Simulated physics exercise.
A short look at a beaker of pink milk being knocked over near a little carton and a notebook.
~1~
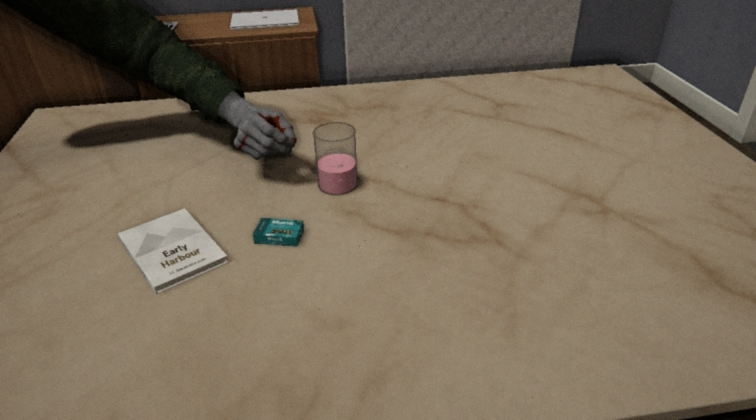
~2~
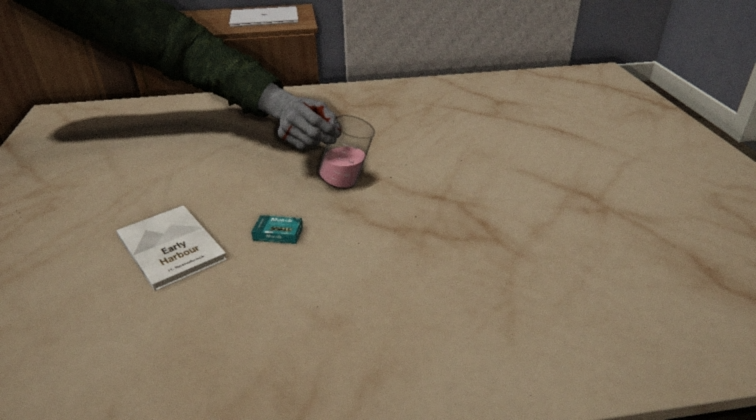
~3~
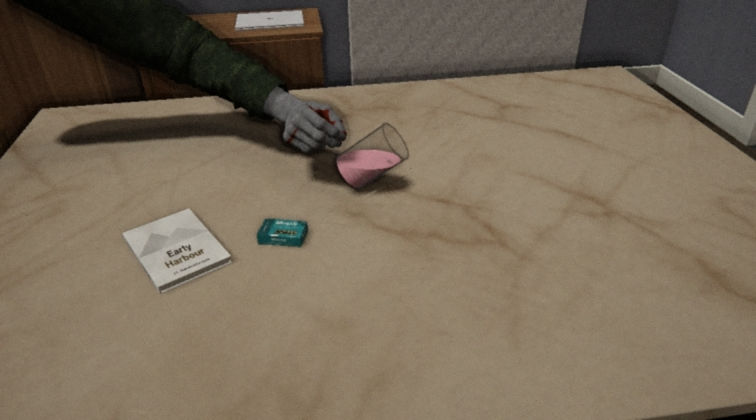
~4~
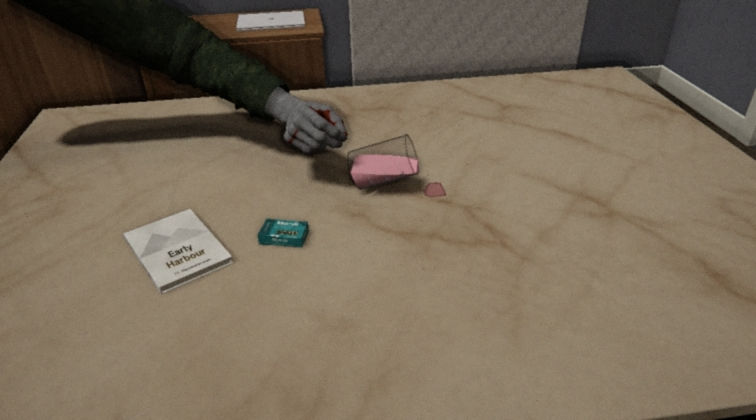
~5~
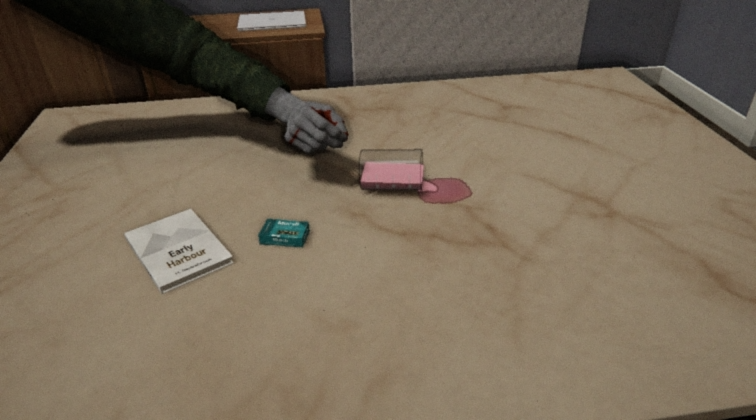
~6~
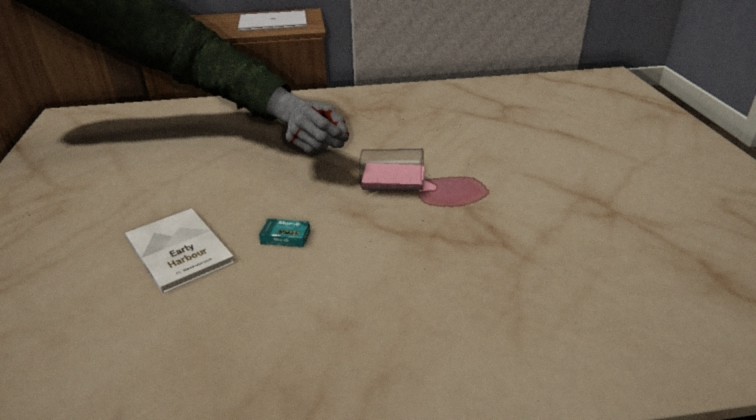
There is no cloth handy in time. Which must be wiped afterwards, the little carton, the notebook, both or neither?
The little carton is missed by the spill, and as for the notebook, it is missed by the spill.
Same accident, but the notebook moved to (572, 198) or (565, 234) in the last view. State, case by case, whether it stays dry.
For the first try it is touched by the spill; for the second it is touched by the spill.
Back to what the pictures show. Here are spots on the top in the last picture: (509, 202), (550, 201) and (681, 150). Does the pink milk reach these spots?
Checking each in turn gives in the spill, in the spill and out of the spill.
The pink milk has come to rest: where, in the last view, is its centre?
In the last view, its middle sits roughly at (571, 198).
Soon after, the puddle covers about as much as a plate; the little carton is dry; the notebook is dry.
Later, the puddle covers about as much as a tray; the little carton is dry; the notebook is dry.
In the end, the puddle covers about as much as a tray; the little carton is dry; the notebook is dry.
